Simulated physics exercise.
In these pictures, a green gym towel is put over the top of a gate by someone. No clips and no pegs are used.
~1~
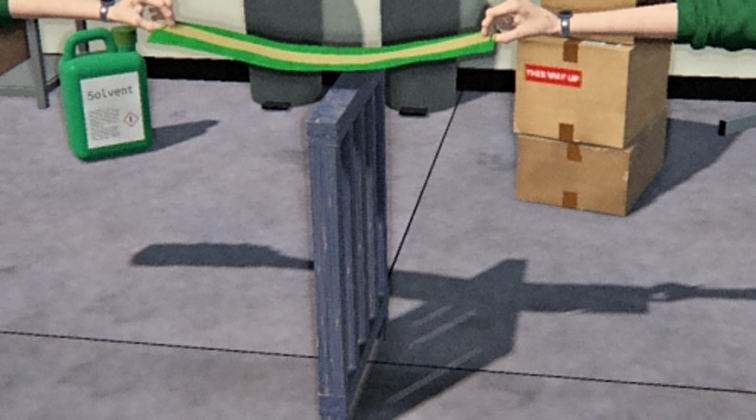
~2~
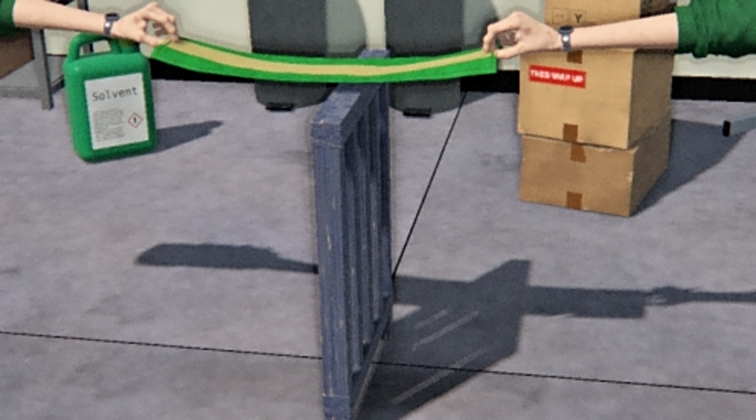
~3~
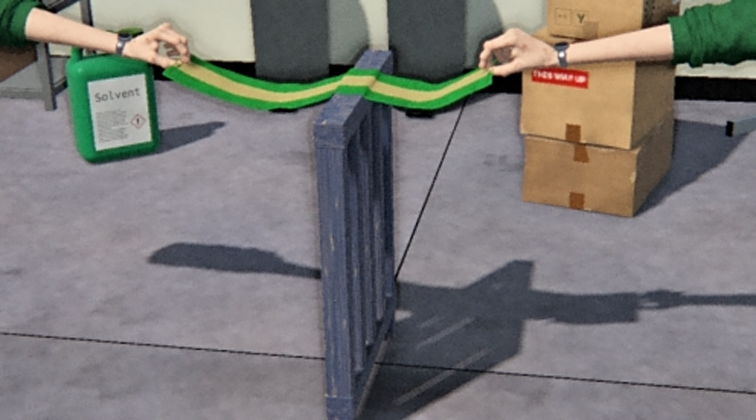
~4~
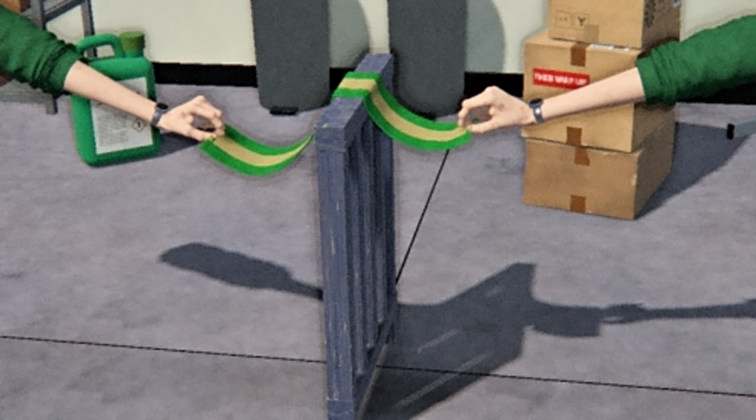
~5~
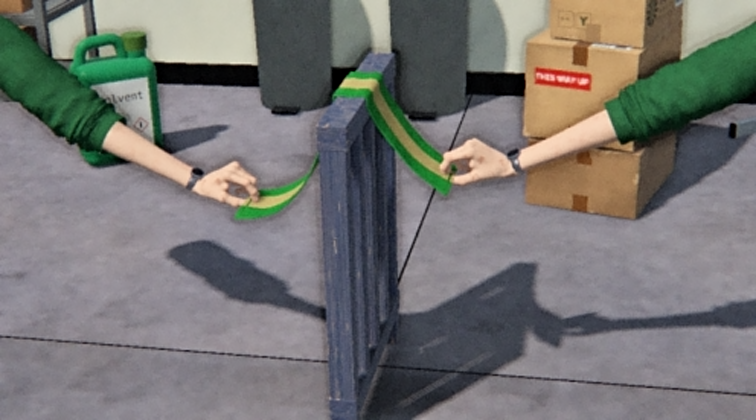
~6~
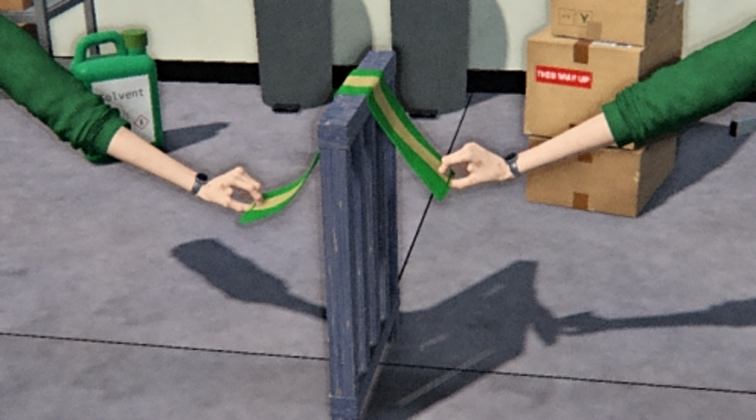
On a grey concrete floor, two hands lower a green towel with a tan stripe over a blue gate, drawing both ends down.
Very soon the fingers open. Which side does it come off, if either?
It does not come off.
Then, 0.16 s later than the last view, gym towel hanging on both sides, left end near (271, 228), right end near (435, 192).
Then, 0.24 s later than the last view, gym towel hanging on both sides, left end near (308, 248), right end near (404, 202).
Then, 0.32 s later than the last view, gym towel hanging on both sides, left end near (348, 255), right end near (378, 203).
Finally, gym towel hanging on both sides, left end near (351, 255), right end near (378, 203). The green gym towel stays on top.
